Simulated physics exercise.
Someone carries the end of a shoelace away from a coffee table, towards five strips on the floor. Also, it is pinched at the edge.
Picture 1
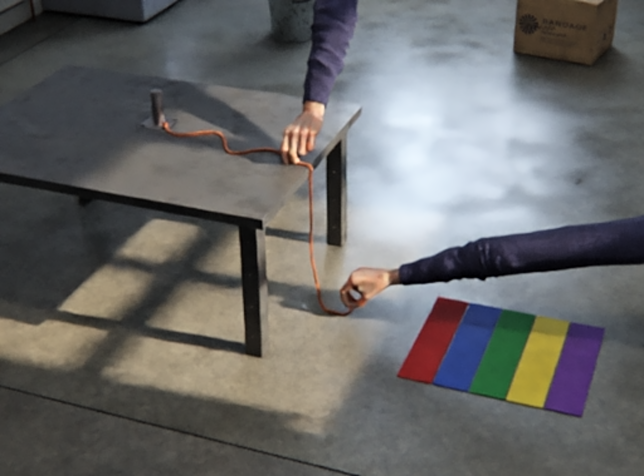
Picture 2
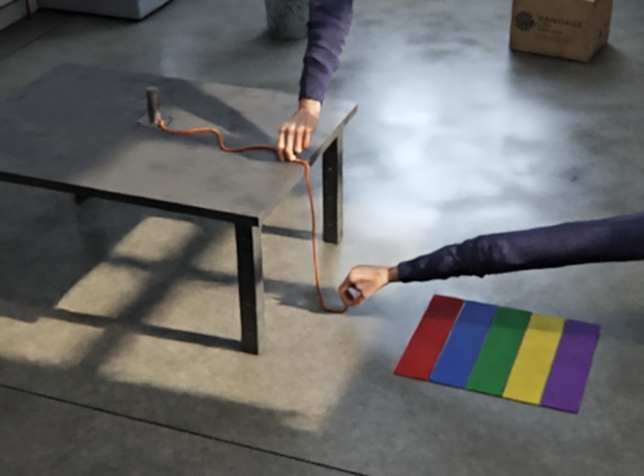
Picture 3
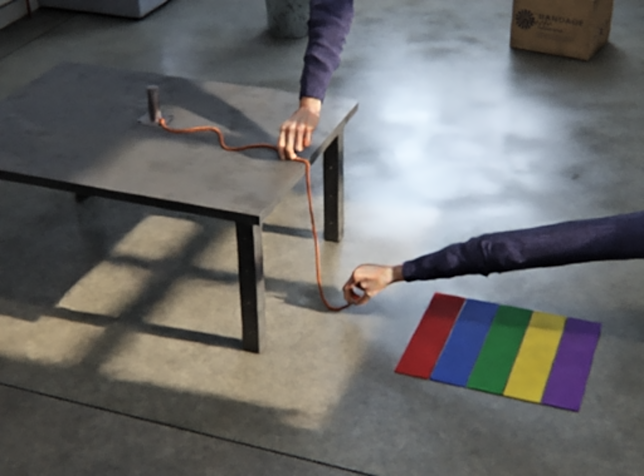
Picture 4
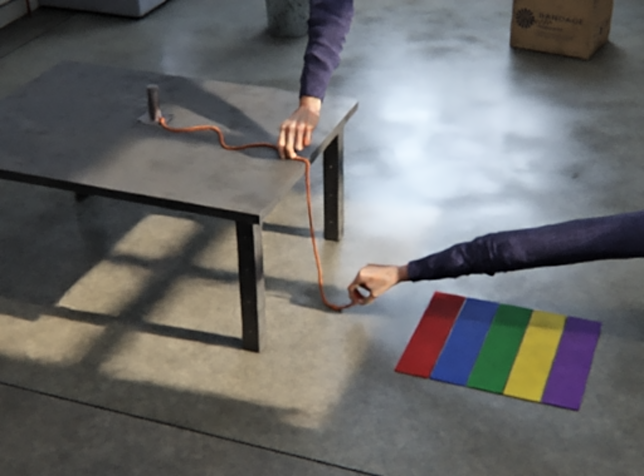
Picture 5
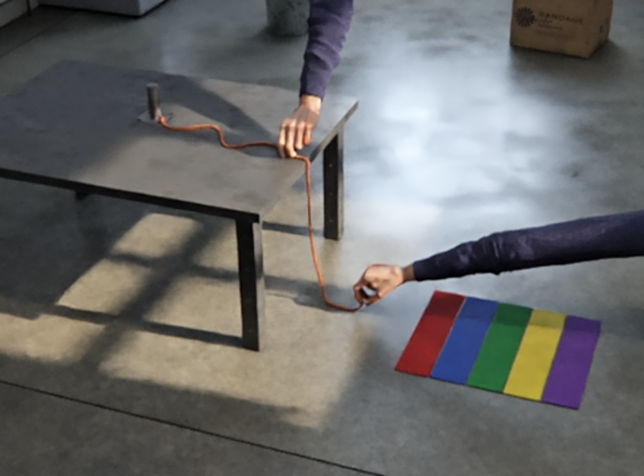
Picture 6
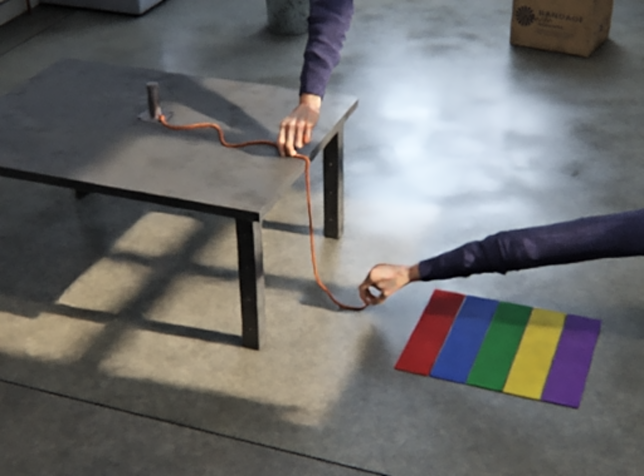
A hand near the floor slowly drew the end of an orange cord a short way right, toward five colored strips, while another hand pinned the cord at the edge of a dark table.
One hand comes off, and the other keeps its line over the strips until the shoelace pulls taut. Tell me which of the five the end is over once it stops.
It is over the green strip.
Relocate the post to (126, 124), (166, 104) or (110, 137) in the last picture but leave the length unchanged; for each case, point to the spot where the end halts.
(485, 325), (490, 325) and (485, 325).
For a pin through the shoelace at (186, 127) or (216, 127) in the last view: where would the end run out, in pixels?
(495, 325) and (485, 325).
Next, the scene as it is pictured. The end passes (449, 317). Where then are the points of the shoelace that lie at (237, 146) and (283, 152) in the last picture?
They sit at (272, 144) and (311, 172), in that order.
A little later, end near (448, 317); over red.
Next, end near (483, 324); over blue.
When it is tight, end near (505, 328); over green. It halts on the green strip.
